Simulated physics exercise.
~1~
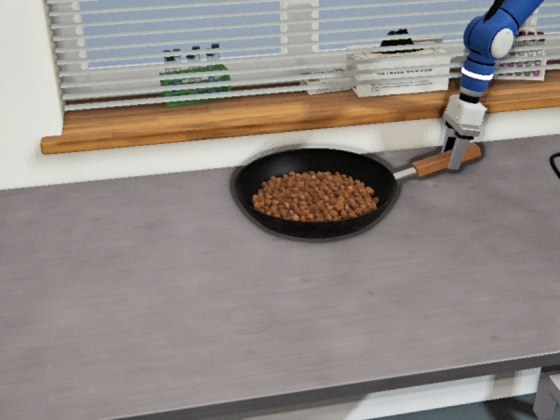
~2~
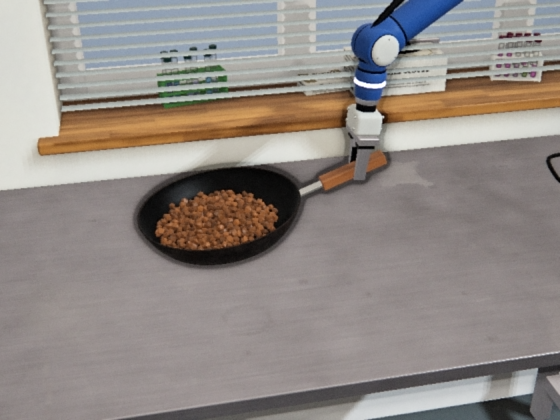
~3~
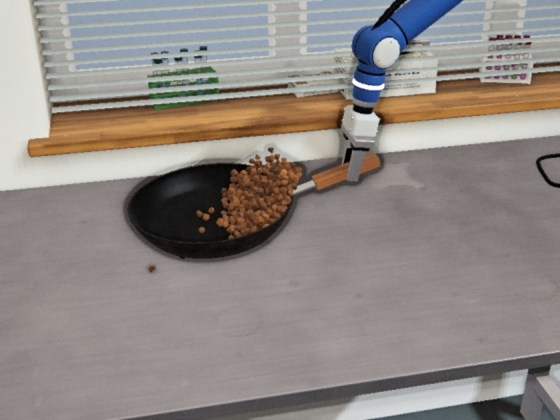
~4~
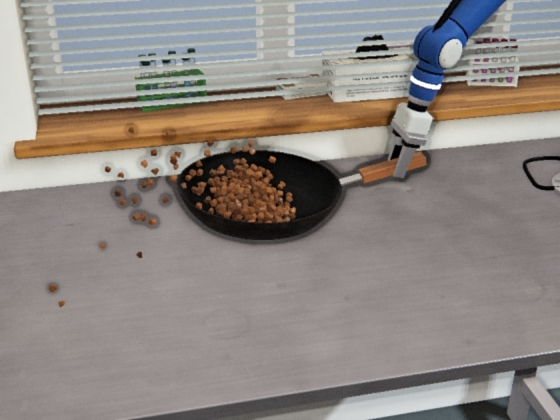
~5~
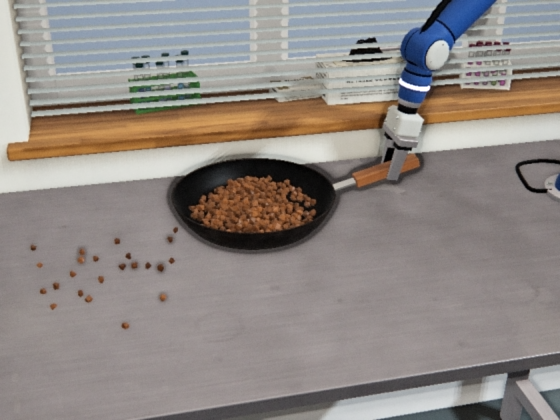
A black frying pan full of small brown pellets sits on a grey worktop, seen from above and in front, with a wooden sill and white blinds behind. A blue and white robot arm at the right grips its wooden handle. The arm slides the pan left, and the pellets surge towards the handle, piling up at the right side. It then pulls the pan back to the right, and some pellets fly over the left rim. Finally the pan rests level, still holding most of its load, while a couple of dozen pellets lie scattered on the worktop to its left.
